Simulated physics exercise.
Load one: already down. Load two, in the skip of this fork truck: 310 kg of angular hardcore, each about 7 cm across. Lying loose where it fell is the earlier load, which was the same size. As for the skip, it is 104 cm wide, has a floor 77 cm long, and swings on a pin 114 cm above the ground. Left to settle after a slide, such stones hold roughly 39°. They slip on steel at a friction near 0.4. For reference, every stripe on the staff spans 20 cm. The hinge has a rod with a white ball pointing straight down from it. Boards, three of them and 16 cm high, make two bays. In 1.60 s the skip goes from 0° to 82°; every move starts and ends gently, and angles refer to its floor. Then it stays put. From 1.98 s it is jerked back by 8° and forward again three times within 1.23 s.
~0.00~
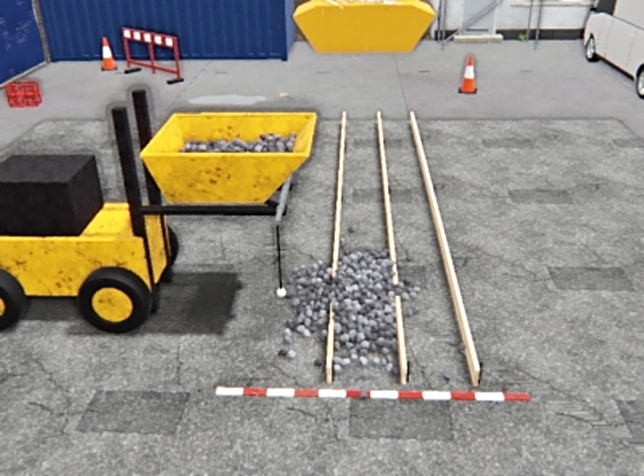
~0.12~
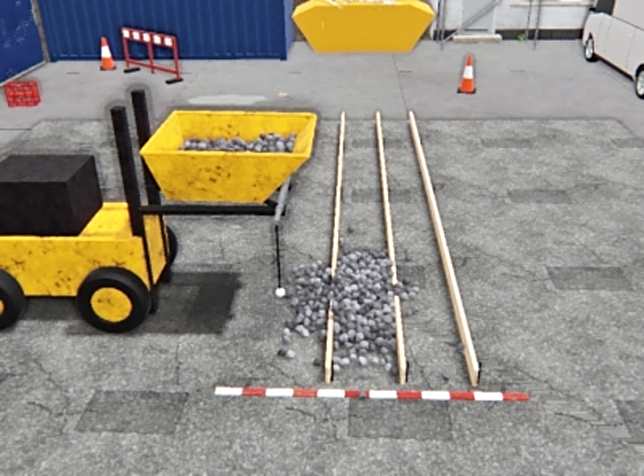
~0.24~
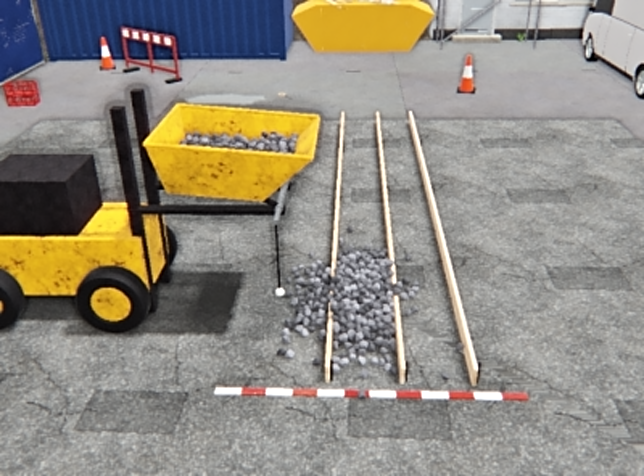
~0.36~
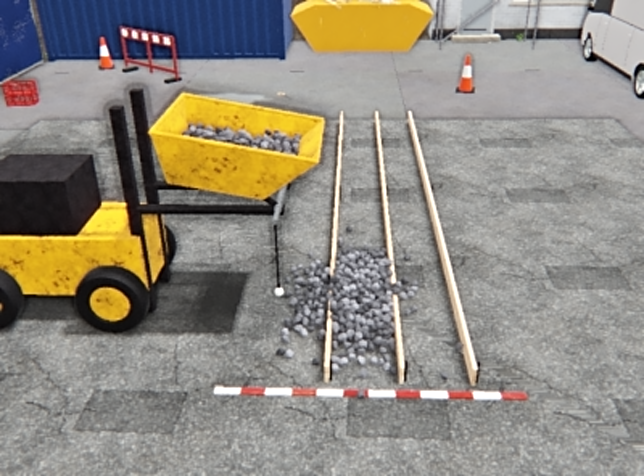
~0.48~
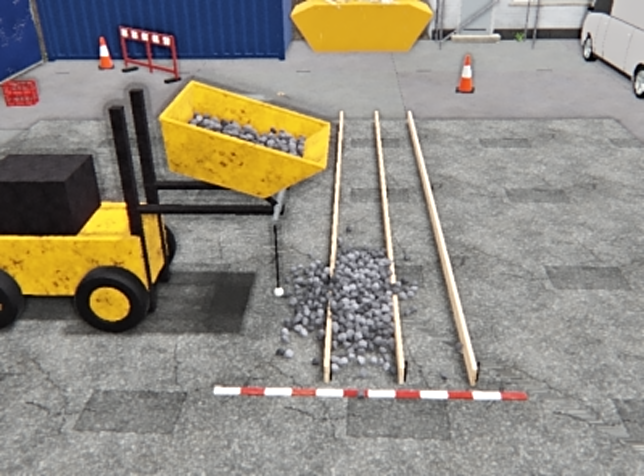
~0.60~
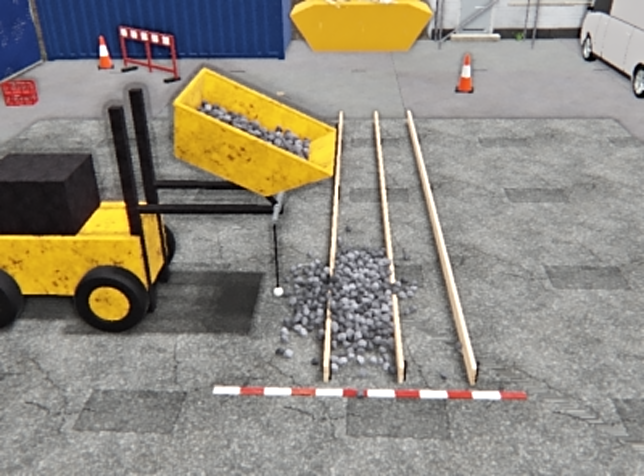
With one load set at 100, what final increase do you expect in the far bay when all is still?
Close to 78 parts in a hundred.
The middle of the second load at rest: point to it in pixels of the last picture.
In the last view, somewhere near (417, 290).
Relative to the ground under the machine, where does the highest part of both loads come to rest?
Height above ground: About 38 cm.
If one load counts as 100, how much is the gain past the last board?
Roughly 5 in a hundred of a load.
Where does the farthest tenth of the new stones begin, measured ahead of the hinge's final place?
Ahead of it by roughly 150 cm.
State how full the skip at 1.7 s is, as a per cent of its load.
Close to 55 per cent of the load.
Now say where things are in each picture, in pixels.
In the first picture, the skip is at 0°, its lip at (307, 156); the top of the load is at (259, 146). The earlier load is highest near (347, 277), 29 cm above ground level, 15 % short of the bays, 82 % in the near bay, 2 % in the far bay.
The second picture shows lip at (308, 156), floor tilted 1°, highest stones at (245, 144); the stones move at 0.2 m/s on average.
In the third picture, the skip is at 5°, its lip at (312, 158); the top of the load is at (210, 140); the stones move at 0.4 m/s on average.
In the fourth picture, the skip is at 11°, its lip at (317, 162); the top of the load is at (200, 133); the stones move at 0.5 m/s on average.
The fifth picture shows lip at (325, 168), floor tilted 18°, highest stones at (201, 123); the stones move at 0.6 m/s on average.
The sixth picture shows lip at (332, 175), floor tilted 26°, highest stones at (207, 111); the stones move at 0.8 m/s on average.
After 1.2 s the floor is at 69°; in per cent of one load, 100 in the skip, 15 short of the bays, 82 in the near bay, 2 in the far bay; the foremost stones are at (419, 302).
After 1.7 s the floor is at 82°; in per cent of one load, 55 in the skip, 15 short of the bays, 120 in the near bay, 10 in the far bay; the foremost stones are at (421, 297).
After 3.7 s the floor is at 82°; in per cent of one load, 0 in the skip, 16 short of the bays, 100 in the near bay, 81 in the far bay, 4 past the last board; the foremost stones are at (508, 298).
After 6.2 s the floor is at 82°; in per cent of one load, 0 in the skip, 16 short of the bays, 100 in the near bay, 81 in the far bay, 4 past the last board; the foremost stones are at (508, 298). Net gain in the far bay, 78.
